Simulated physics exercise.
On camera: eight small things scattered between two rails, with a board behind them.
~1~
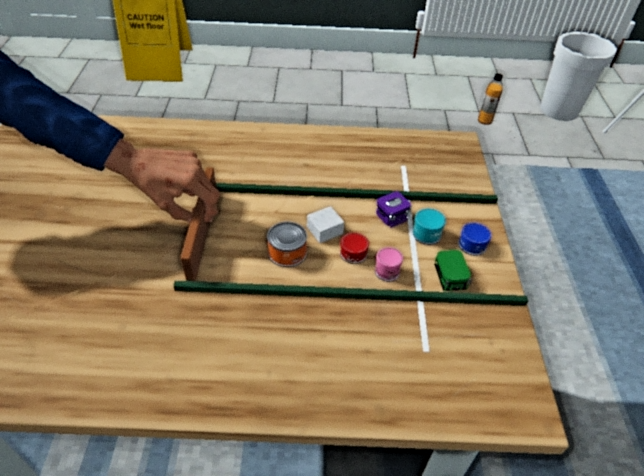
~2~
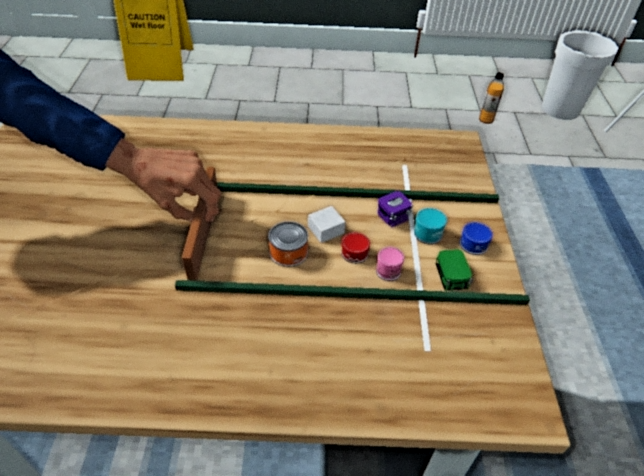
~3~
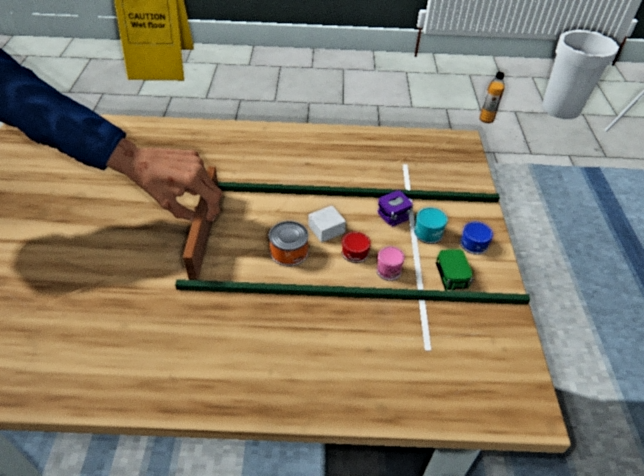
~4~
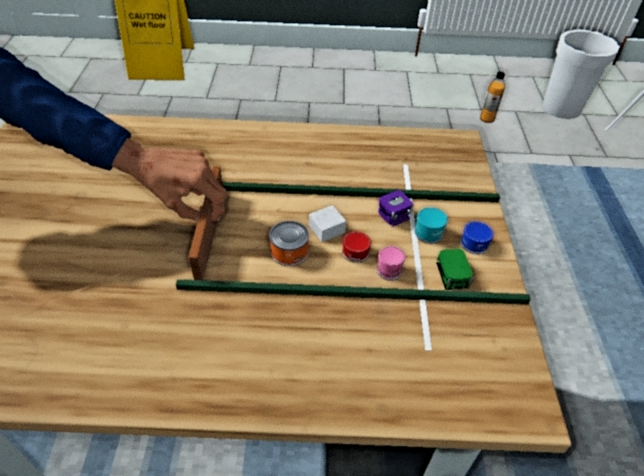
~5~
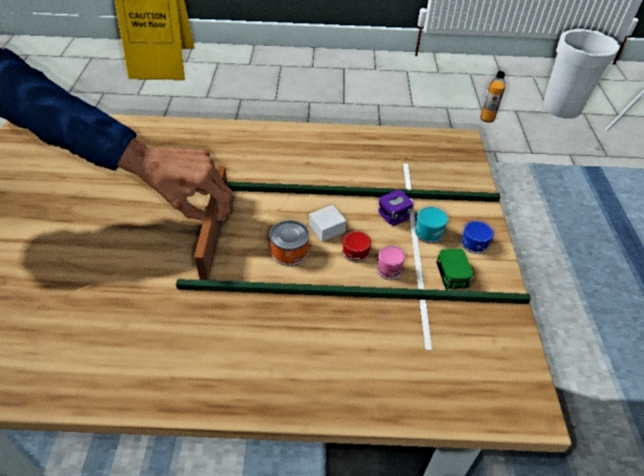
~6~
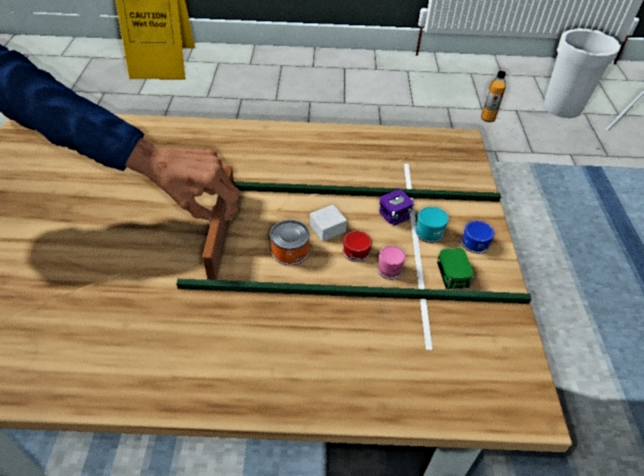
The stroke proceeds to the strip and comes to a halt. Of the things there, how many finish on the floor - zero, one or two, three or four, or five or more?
Zero finish on the floor.
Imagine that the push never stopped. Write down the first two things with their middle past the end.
Order, earliest first: The blue tin; the red tin.
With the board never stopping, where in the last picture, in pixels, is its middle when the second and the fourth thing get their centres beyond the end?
First roughly (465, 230), later roughly (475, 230).
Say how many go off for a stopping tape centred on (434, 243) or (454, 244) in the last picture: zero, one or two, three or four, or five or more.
Count at position one: None at all; at position two: Just one or two.
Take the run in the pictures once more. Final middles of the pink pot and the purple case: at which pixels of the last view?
Look around (435, 275) for the first and around (447, 204) for the second.
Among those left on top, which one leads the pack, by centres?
The blue tin.
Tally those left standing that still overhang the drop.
That comes to 0 of them.
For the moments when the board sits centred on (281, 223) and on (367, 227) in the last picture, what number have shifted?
1, then 5.
Early on, none off yet; blue tin at rest near (477, 237); green case at rest near (455, 269); turquoise tin at rest near (432, 225).
A while later, none off yet; blue tin at rest near (477, 237); green case moving near (460, 272); turquoise tin at rest near (433, 224).
Finally, the number that fall off is zero.
